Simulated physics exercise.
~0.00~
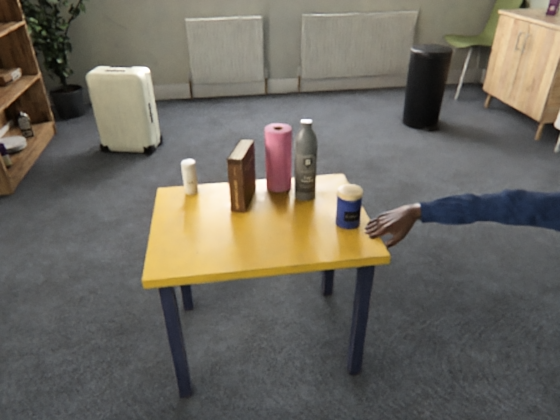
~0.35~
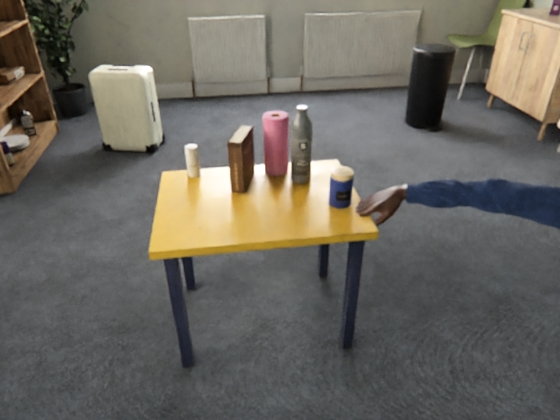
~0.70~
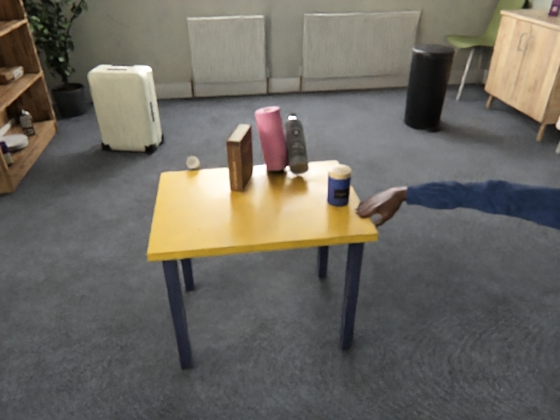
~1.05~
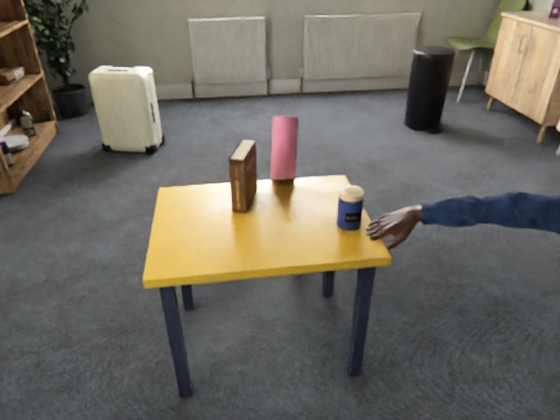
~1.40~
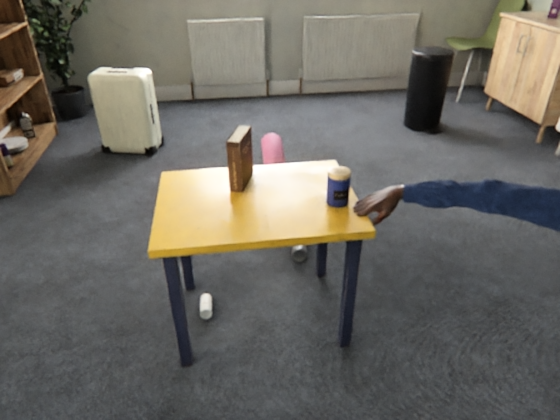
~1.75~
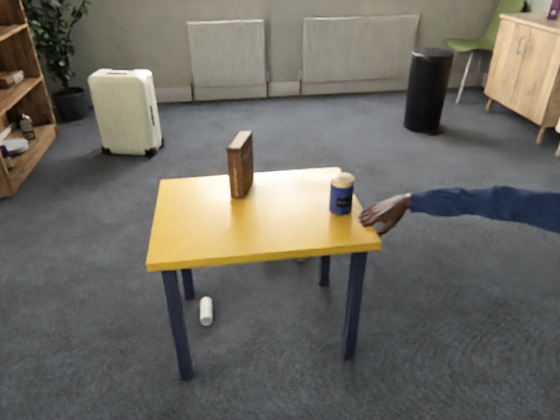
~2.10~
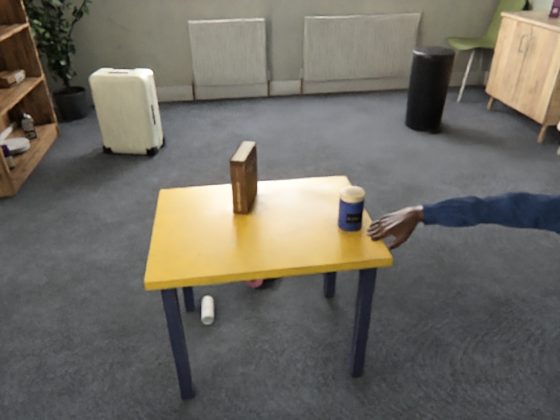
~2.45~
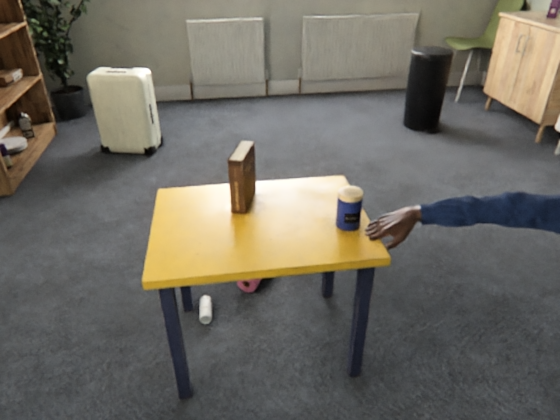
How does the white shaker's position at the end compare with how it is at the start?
At the start the white shaker stands upright on the left part of the yellow table, but at the end it lies on its side on the carpet below.
A hand in a blue sleeve reaches in from the right to the edge of a yellow side table on a grey carpet, seen from slightly above. On it, from left to right, stand a white shaker, a brown book, a pink roll, a grey bottle and a blue jar. The table shifts away, and soon the shaker tips over while the roll and bottle topple. As the table moves nearer and away again, all three drop to the floor. Finally the table is near again, book and jar still upright, with the shaker and part of the roll visible below.
